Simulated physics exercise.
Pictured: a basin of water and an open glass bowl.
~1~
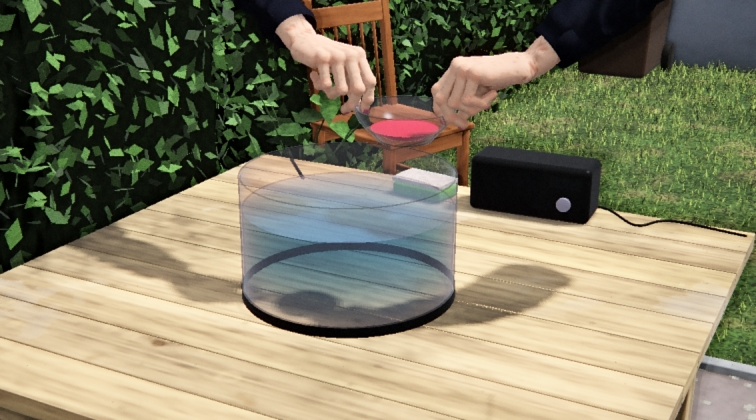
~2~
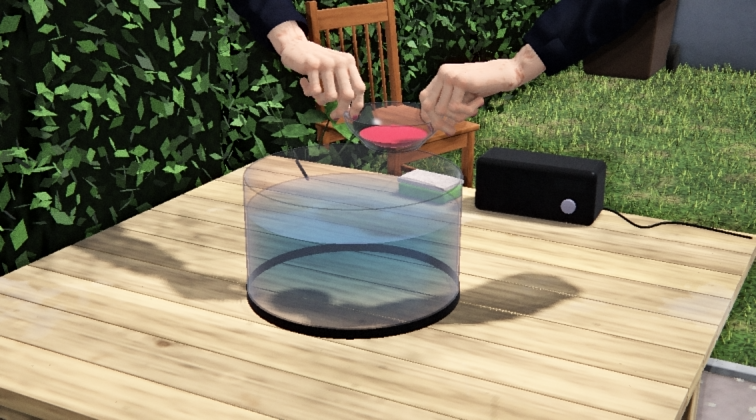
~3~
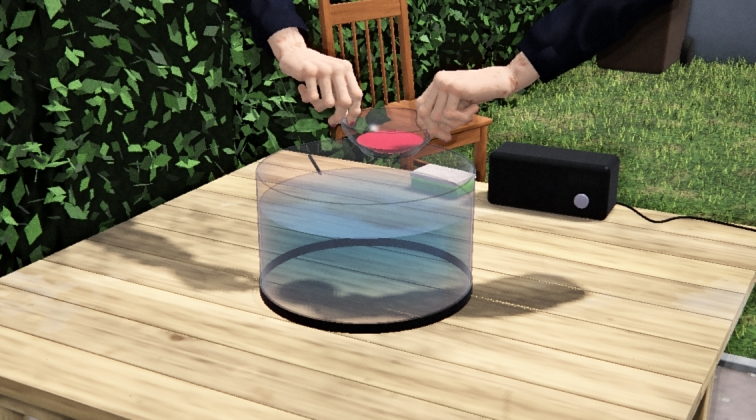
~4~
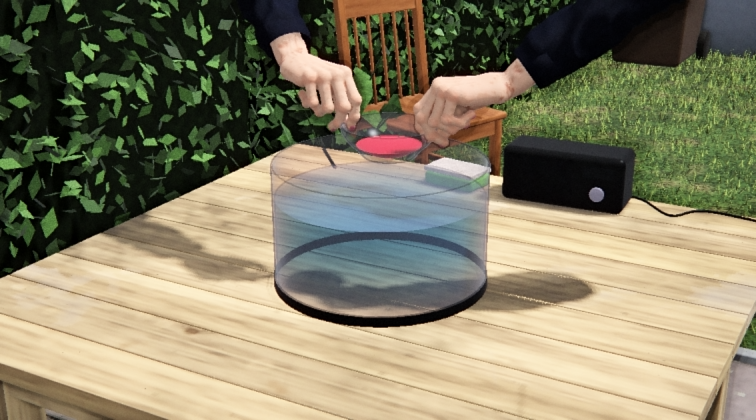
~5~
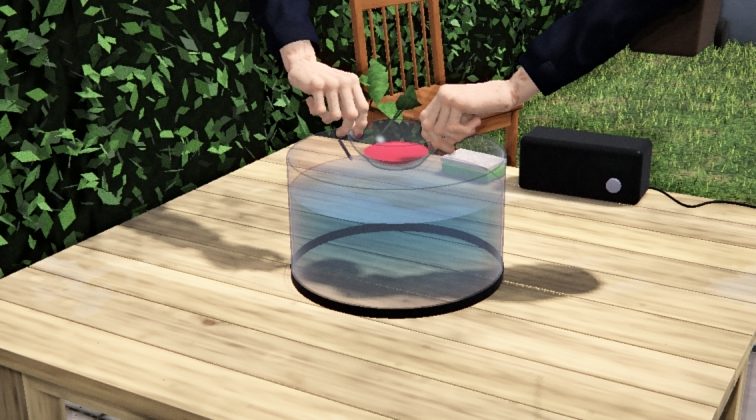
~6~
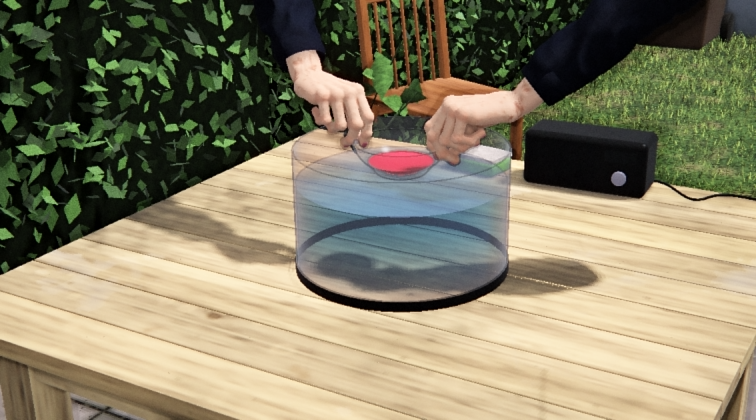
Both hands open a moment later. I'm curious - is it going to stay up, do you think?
My guess is it stays up after the hands leave.
A moment on, the bowl dips into the water.
Further on, it bobs and steadies.
When it is over, the bowl floats with about half of its side showing.
